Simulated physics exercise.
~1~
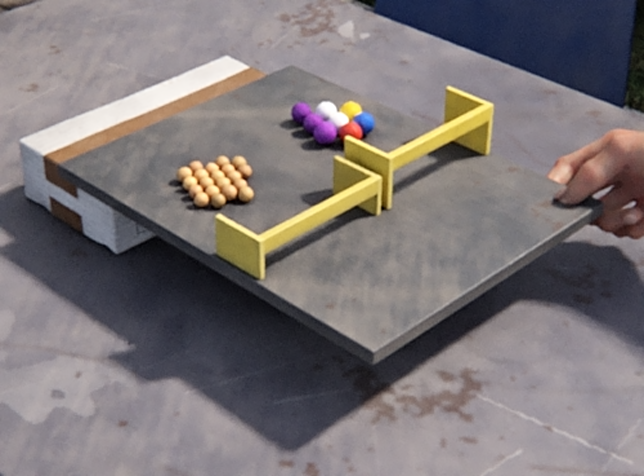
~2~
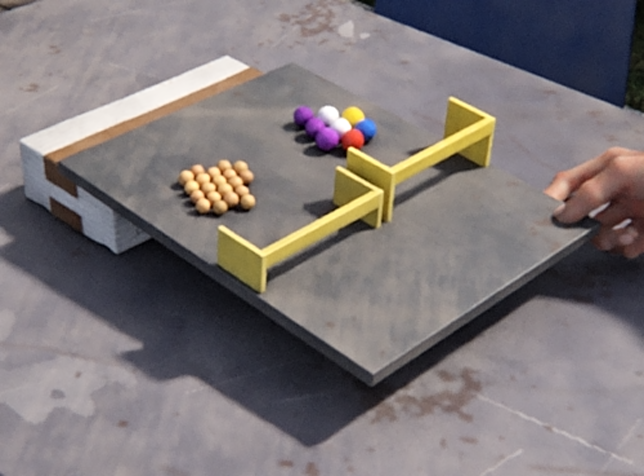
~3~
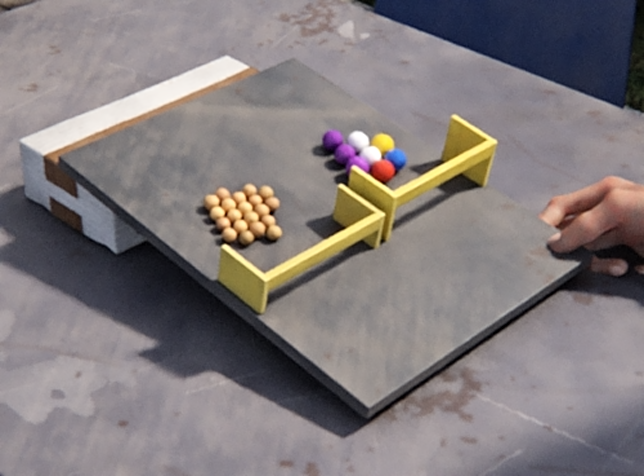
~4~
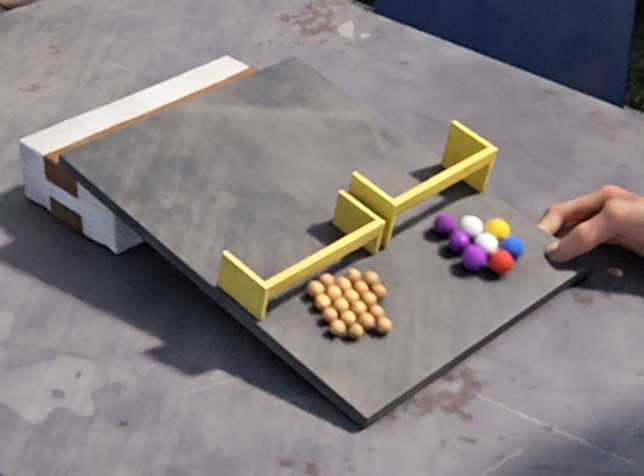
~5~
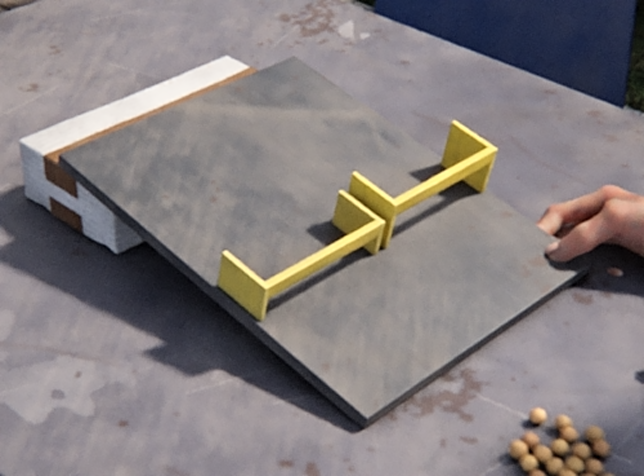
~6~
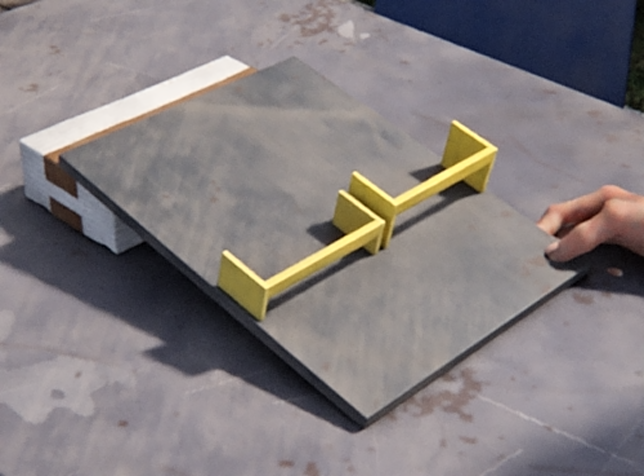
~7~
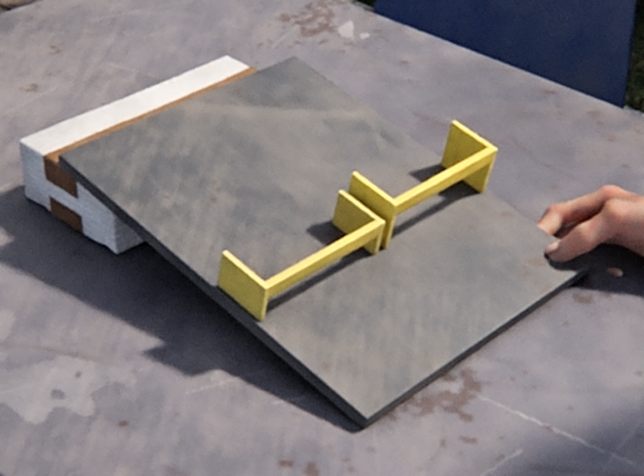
On a concrete surface, a hand lowers a board and balls roll under yellow bars and off.
